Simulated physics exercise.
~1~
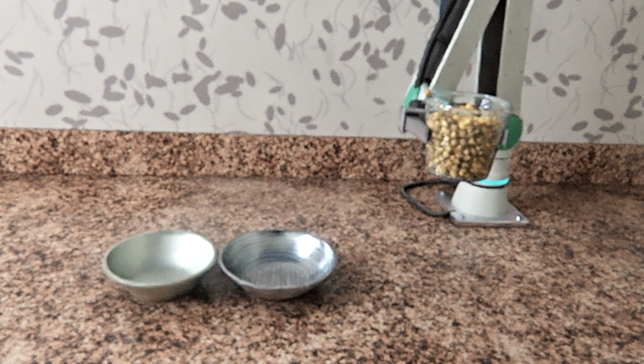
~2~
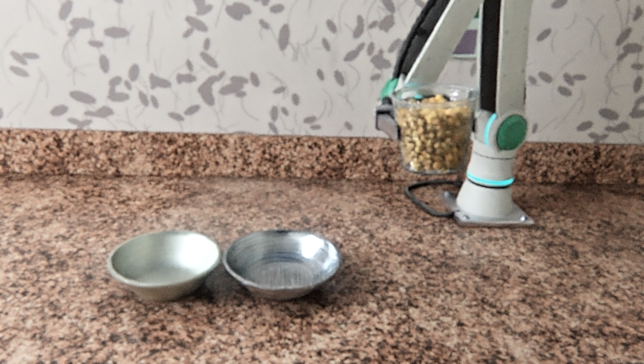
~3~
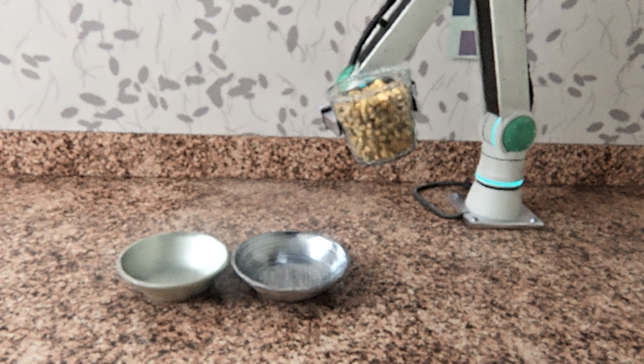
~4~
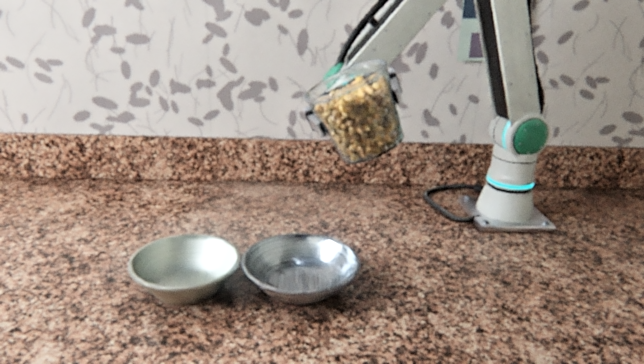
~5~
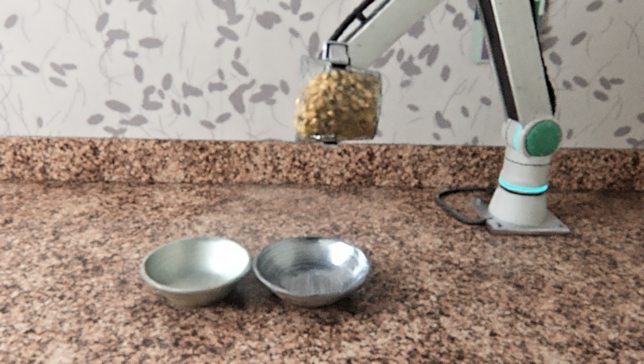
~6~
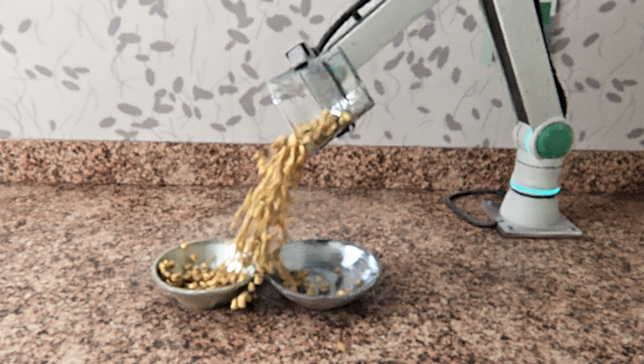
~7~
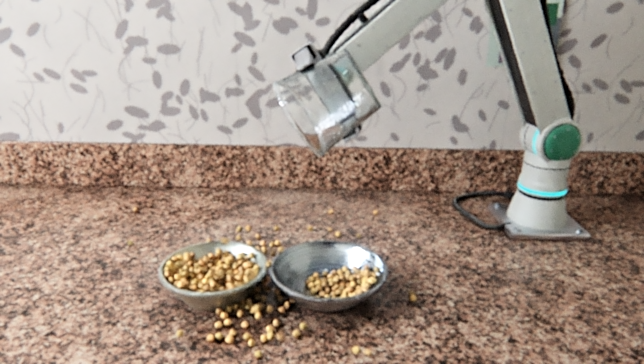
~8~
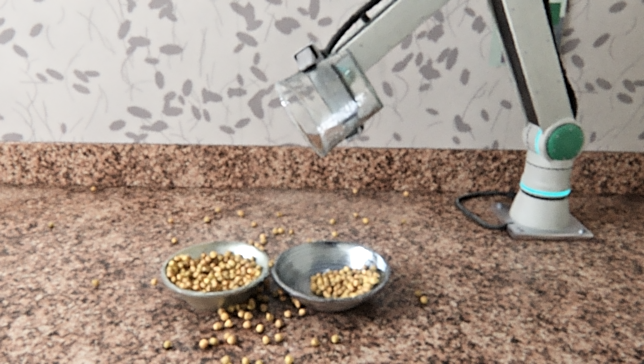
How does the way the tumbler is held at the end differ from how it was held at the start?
At the start the robot arm held the tumbler upright, and by the end it was holding it upside down, with its mouth tilted downward.
